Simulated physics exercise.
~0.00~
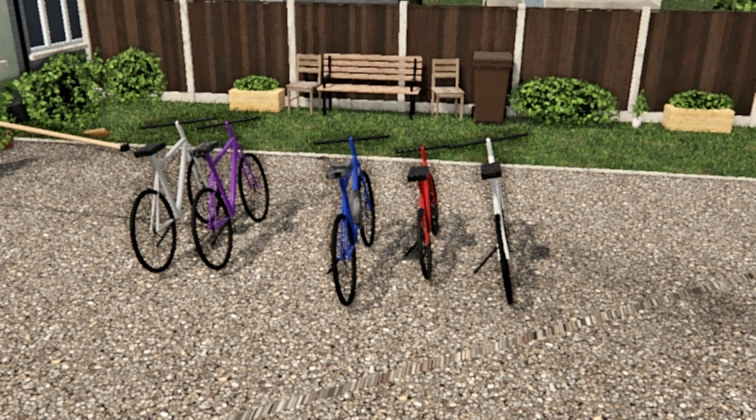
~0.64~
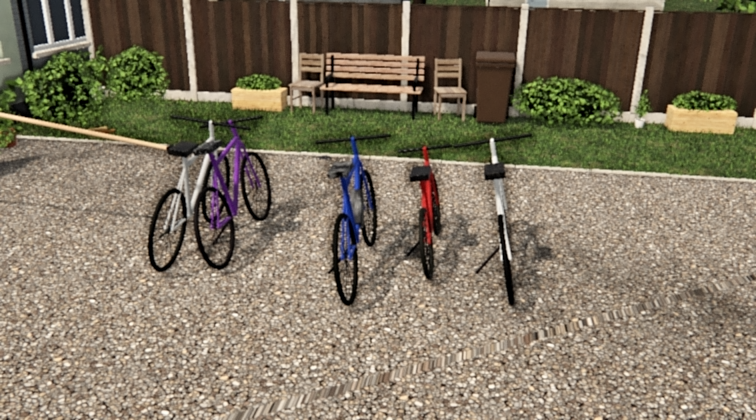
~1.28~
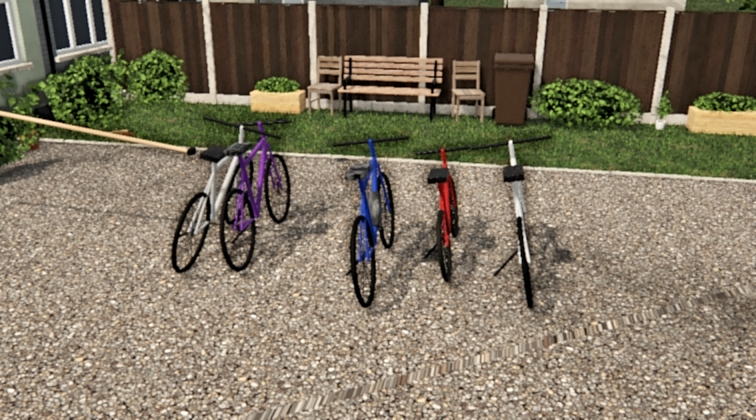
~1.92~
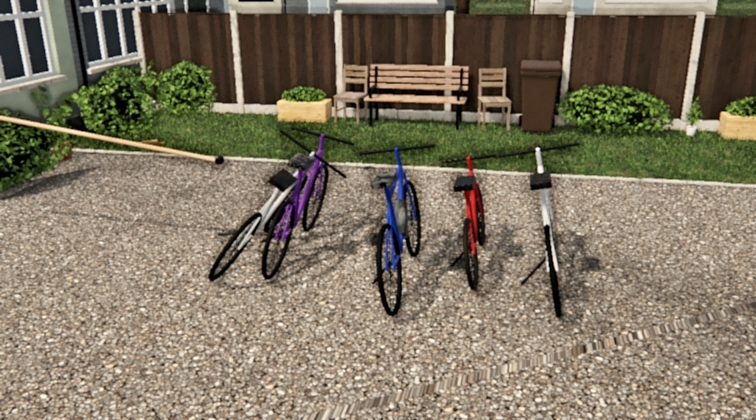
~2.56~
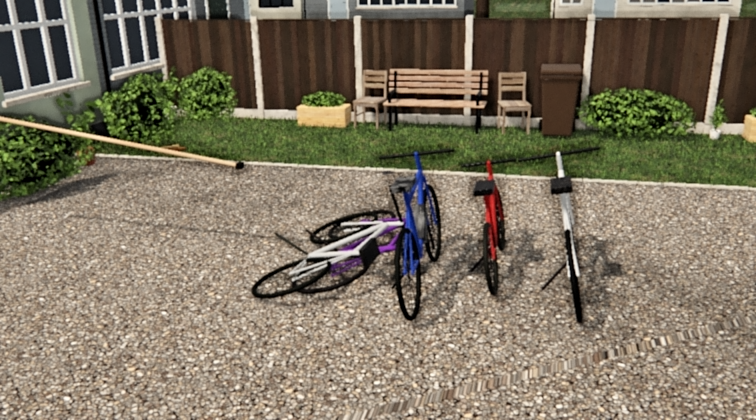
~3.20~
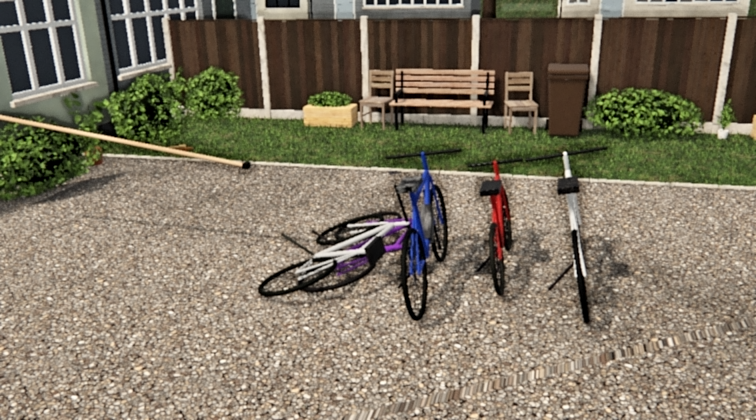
A pole tips the first bicycle into the purple one, and both fall, leaving three standing.
